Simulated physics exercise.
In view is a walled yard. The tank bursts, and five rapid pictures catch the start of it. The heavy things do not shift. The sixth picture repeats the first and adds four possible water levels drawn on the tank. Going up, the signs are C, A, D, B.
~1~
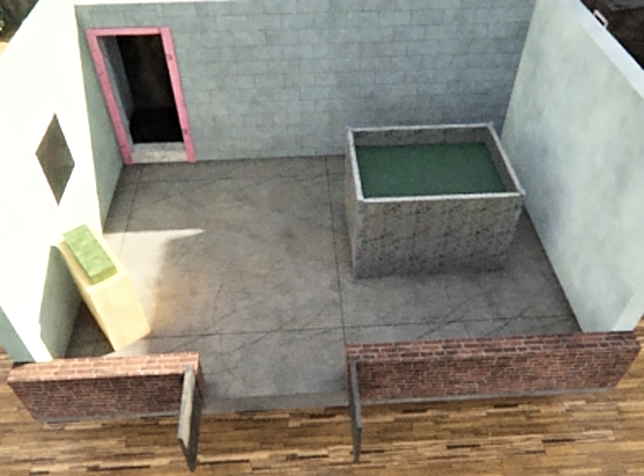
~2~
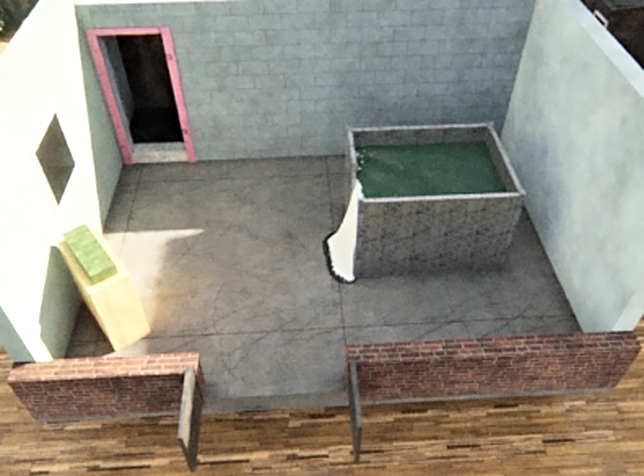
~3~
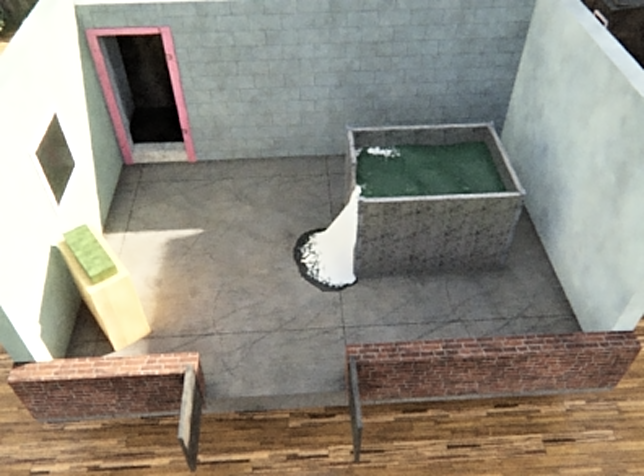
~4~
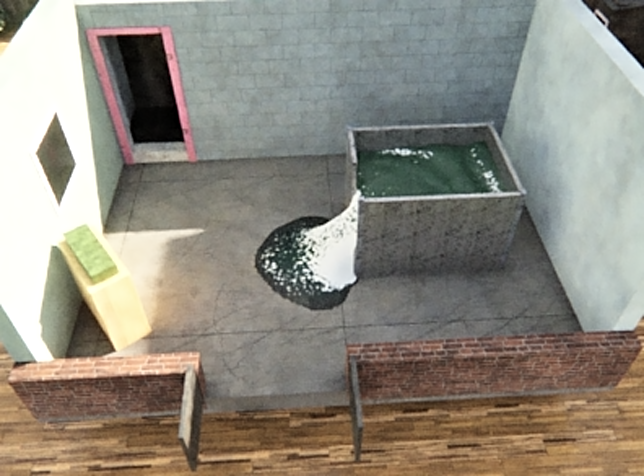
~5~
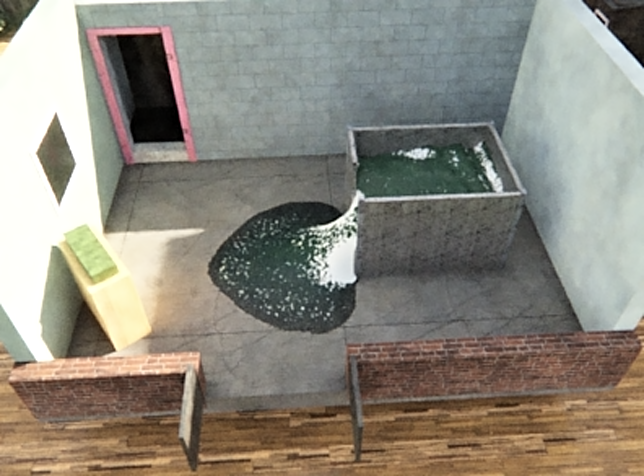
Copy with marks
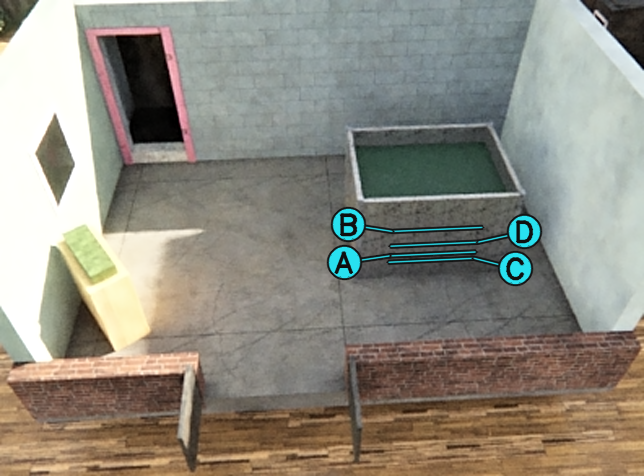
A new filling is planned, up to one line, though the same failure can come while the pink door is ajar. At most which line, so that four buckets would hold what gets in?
It is B.
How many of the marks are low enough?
All of them.
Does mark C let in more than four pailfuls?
No.
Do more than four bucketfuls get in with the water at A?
No, not at all.
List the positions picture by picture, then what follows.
Water in the tank at rest, its middle at (428, 176); foot of the pink doorway at (161, 162); open gate at (272, 346), in the first picture.
In the second picture, 1 % of the ground under water, visible out to (350, 279).
In the third picture, 3 % of the ground under water, visible out to (299, 249).
In the fourth picture, 7 % of the ground under water, visible out to (261, 264).
In the fifth picture, 15 % of the ground under water, visible out to (216, 272).
In cyan, A at (432, 253); B at (437, 229); C at (431, 260); D at (434, 244); from the bottom up C, A, D, B.
For mark A, nothing gets over.
For mark B, a bucket or two gets in.
For mark C, nothing gets over.
For mark D, nothing gets over.
